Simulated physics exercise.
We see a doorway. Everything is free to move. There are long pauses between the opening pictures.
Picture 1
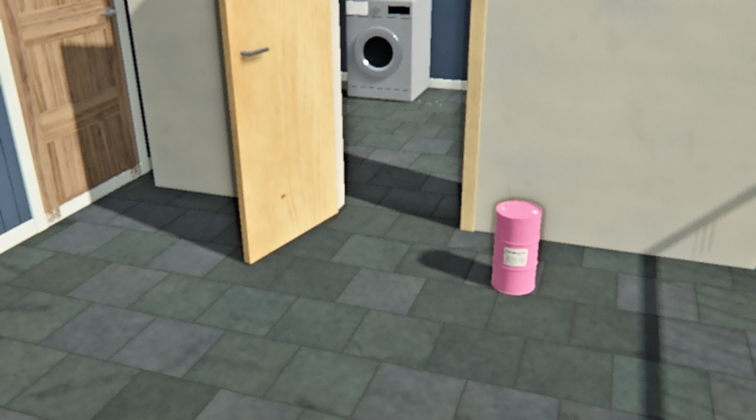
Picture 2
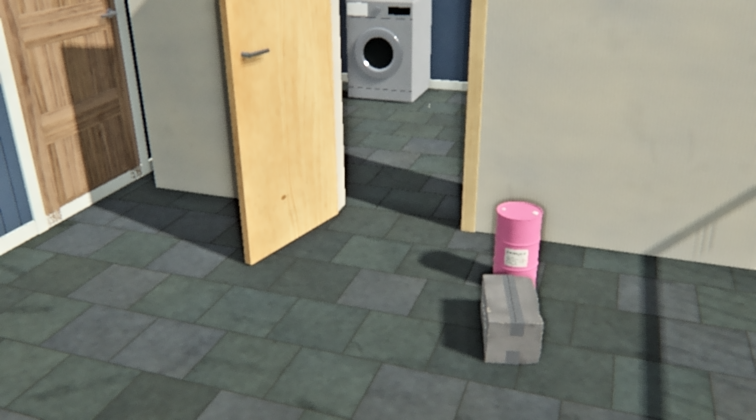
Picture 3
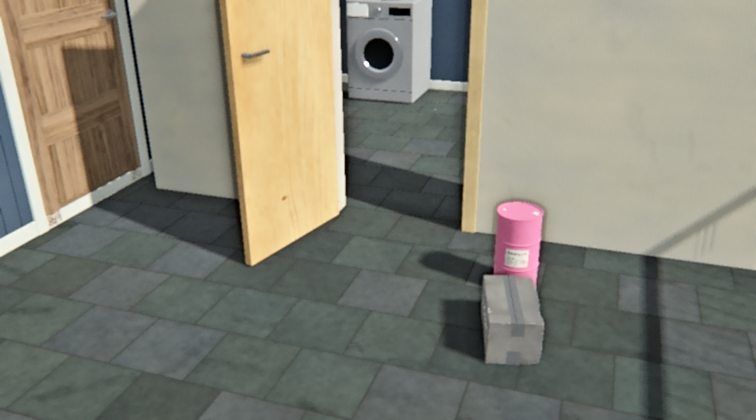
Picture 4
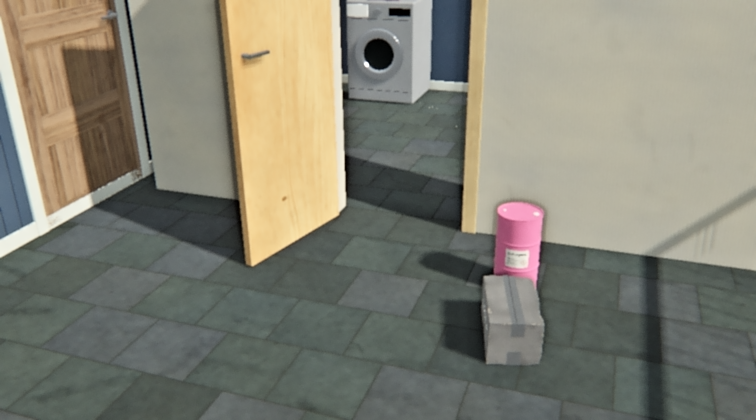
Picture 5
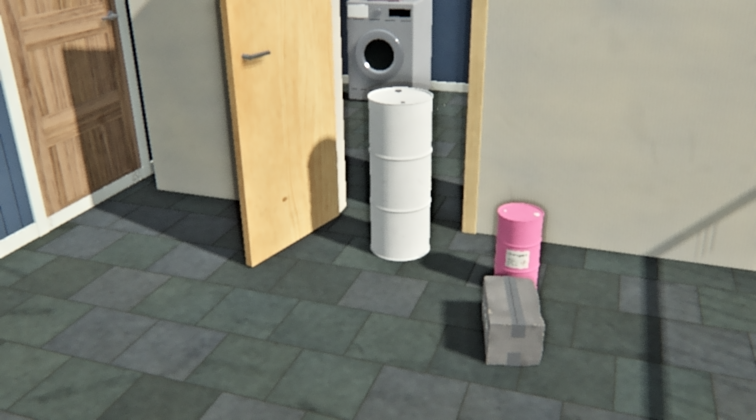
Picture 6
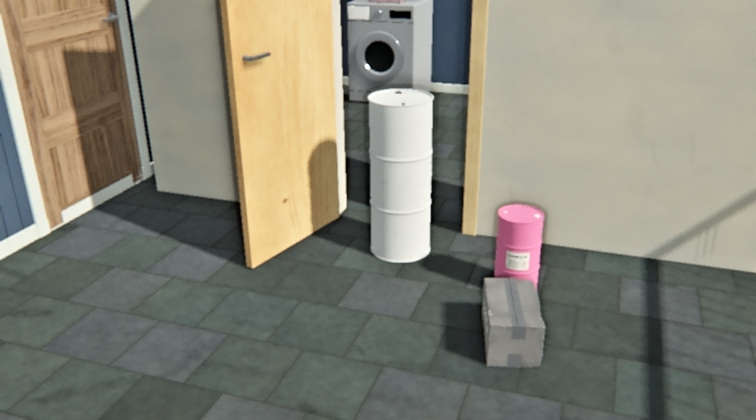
A grey box and then a white drum appear near a pink canister by an open door.
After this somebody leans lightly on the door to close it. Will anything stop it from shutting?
Outcome: The door jams.
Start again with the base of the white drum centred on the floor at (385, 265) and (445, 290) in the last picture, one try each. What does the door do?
First try: It jams; second try: It closes.
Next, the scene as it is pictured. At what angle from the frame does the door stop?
About 45°.
Then, 0.80 s later than the last frame, door at 86°.
Then, 1.30 s later than the last frame, door at 65°.
When it is over, door at 47°; all 3 as before. End places, in pixels of the last picture, white drum near (403, 176).
